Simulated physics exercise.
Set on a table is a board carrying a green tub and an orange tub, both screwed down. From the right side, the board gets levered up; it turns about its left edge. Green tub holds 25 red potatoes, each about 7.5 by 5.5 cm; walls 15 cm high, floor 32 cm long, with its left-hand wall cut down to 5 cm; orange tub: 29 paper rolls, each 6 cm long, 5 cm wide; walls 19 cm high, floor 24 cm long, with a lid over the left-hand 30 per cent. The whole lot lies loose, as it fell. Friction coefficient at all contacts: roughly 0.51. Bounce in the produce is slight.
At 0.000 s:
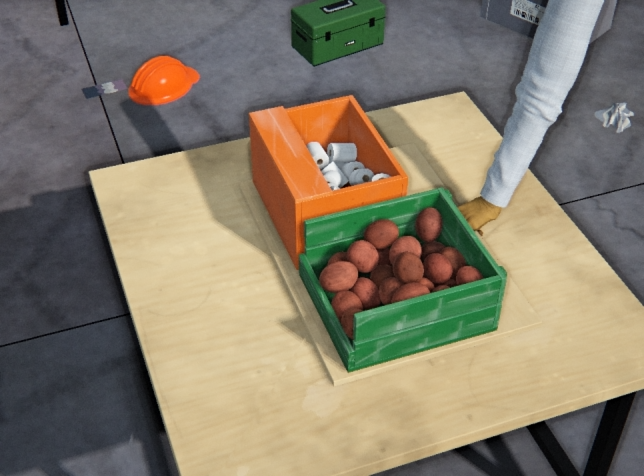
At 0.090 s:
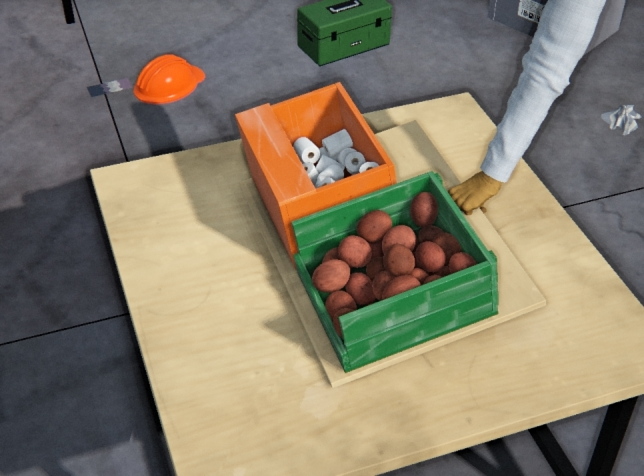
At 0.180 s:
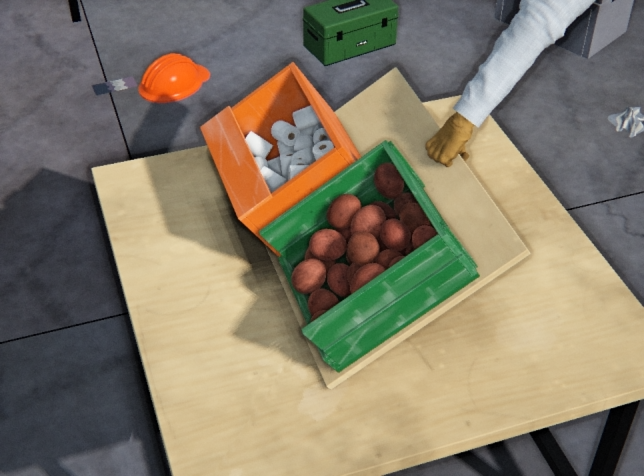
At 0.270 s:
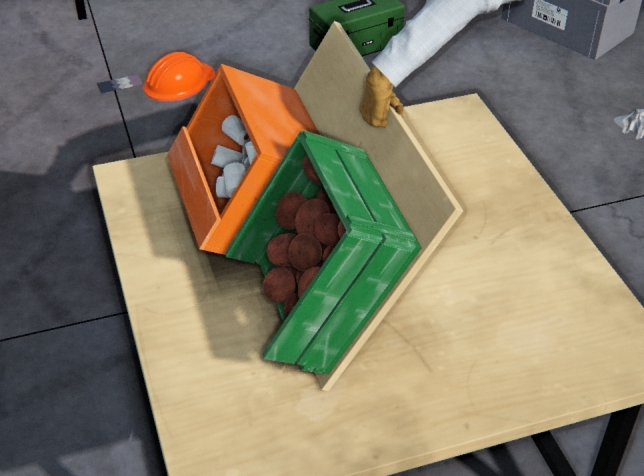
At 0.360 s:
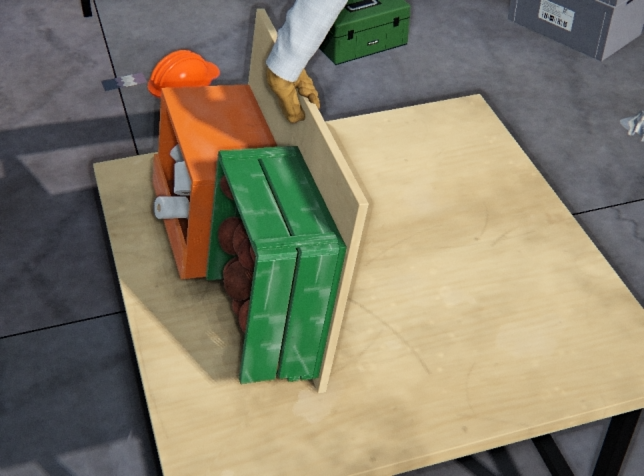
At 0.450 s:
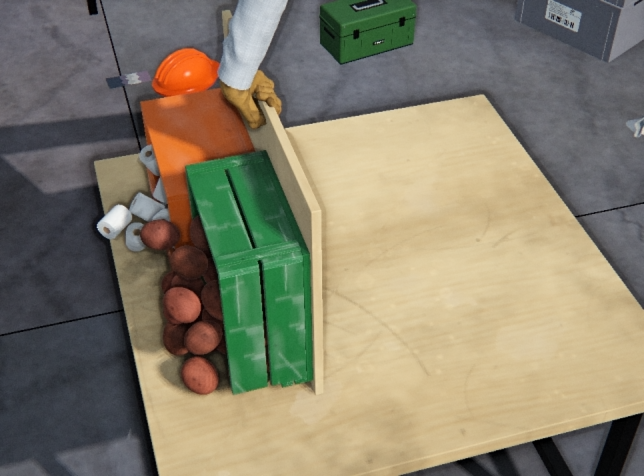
A gloved hand in a pale sleeve grips the right side of a board on a pale wooden table, seen from above at an angle, with an orange hard hat, a green toolbox and a grey box on the dark floor behind. The board carries a green tub of red potatoes in front of an orange tub of white rolls. The hand levers the board up until it stands on its left edge, the camera shifting slightly, and potatoes and rolls tumble out leftward.
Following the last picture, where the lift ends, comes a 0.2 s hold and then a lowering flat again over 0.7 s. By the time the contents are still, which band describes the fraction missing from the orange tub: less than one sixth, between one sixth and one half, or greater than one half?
I'd say it will hang on to half to five sixths of them.
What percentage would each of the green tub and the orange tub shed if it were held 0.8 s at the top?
With that change, green tub sheds 100 percent and orange tub sheds 40 percent.
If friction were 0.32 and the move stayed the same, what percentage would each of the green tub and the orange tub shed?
That would cost the green tub 100 and the orange tub 30 per cent of the load.
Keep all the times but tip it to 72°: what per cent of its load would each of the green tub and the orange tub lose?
In that case the green tub sheds 80 %, while the orange tub sheds 0 %.
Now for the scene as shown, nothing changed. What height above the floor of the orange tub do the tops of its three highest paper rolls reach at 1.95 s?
Roughly 11 cm high.
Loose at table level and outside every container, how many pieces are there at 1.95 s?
I'd guess near 10.
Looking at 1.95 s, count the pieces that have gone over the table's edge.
Number of pieces - roughly 25.
After 0.69 s, tilt 90°; the green tub is down by 22 of 25 and the orange tub is down by 11 of 29.
After 0.99 s, tilt 47°; the green tub is down by 25 of 25 and the orange tub is down by 11 of 29.
After 1.41 s, tilt 0°; the green tub is down by 25 of 25 and the orange tub is down by 11 of 29.
When it is over (at 1.95 s), the green tub is down by 25 of 25 and the orange tub is down by 11 of 29. Asked share, 11 of 29, 38 per cent.
